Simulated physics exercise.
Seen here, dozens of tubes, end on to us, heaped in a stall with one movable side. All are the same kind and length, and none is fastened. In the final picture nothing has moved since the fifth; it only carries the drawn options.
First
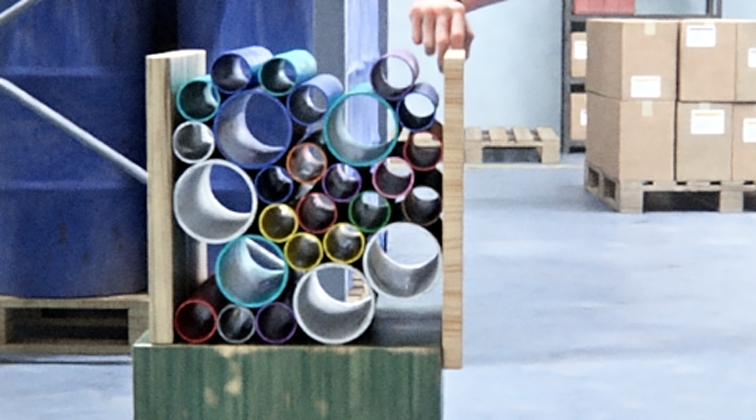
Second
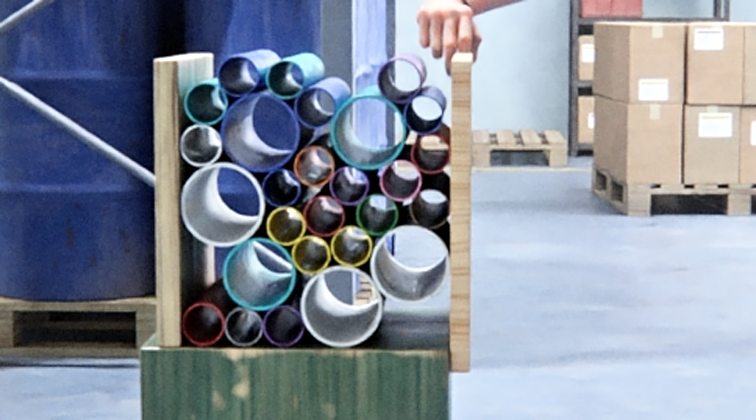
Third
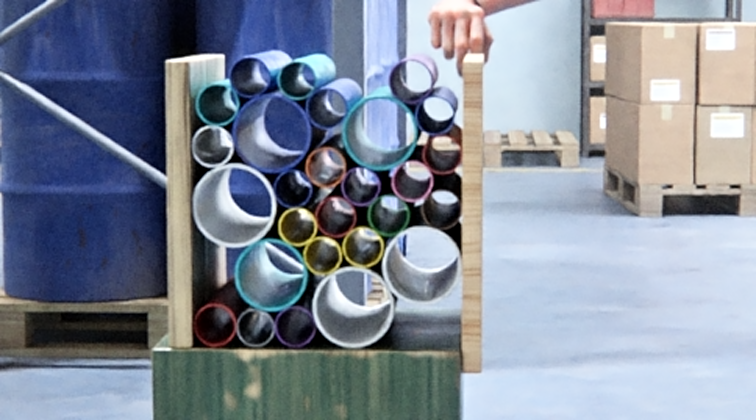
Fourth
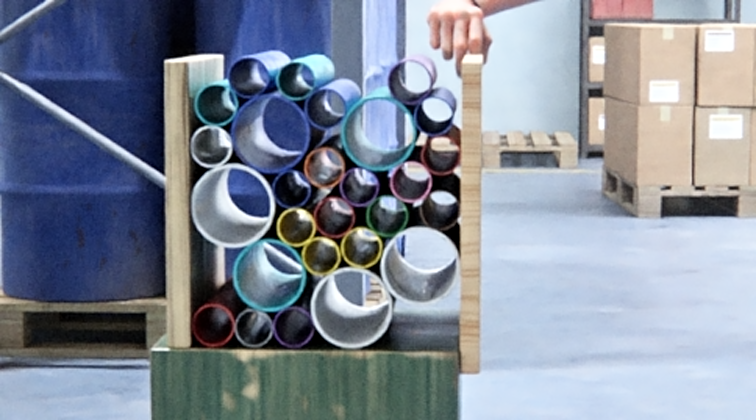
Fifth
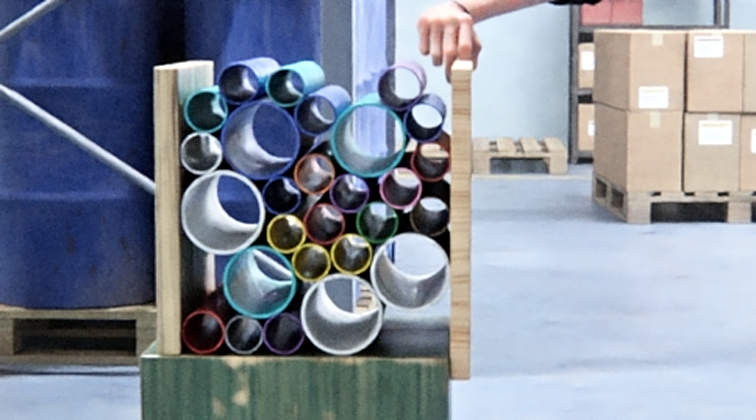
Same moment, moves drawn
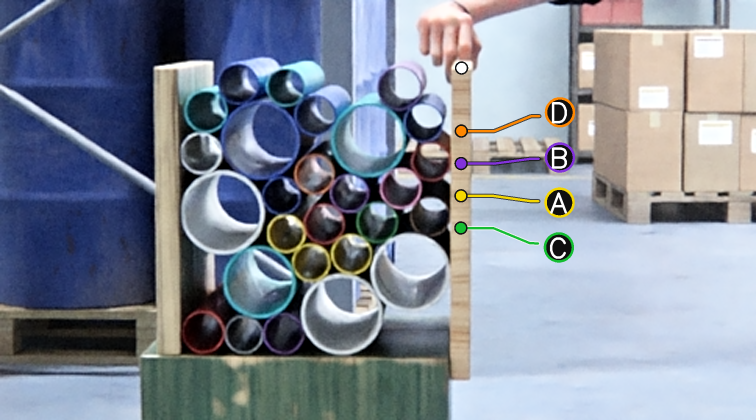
A hand resting on top of the right side board of a stall of heaped colourful tubes, with almost nothing moving.
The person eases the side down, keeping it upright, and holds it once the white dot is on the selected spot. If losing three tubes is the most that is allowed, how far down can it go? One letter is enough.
C is the limit.
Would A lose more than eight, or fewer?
At A, fewer than eight.
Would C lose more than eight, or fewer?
At C, fewer than eight.
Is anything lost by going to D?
At D: No.
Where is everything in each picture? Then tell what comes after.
The first frame shows a red tube (196, 321); a white tube (403, 262); a green tube (370, 211).
The second frame shows a green tube (377, 214); a pink tube (401, 181).
The third frame shows a white tube (213, 146); a purple tube (411, 82).
The fourth frame shows side board (472, 202); a red tube (213, 325).
The fifth frame shows a white tube (411, 273); a green tube (378, 222); a pink tube (401, 188).
On the marked copy, A at (461, 196); B at (461, 164); C at (461, 228); D at (461, 131); the white dot at (461, 68).
With C. Early on, top of the board (451, 141).
Further on, top of the board (451, 224).
At the end, top of the board (451, 227), two out over the board.
As for the rest, A one out over the board; B one out over the board; D none out over the board.
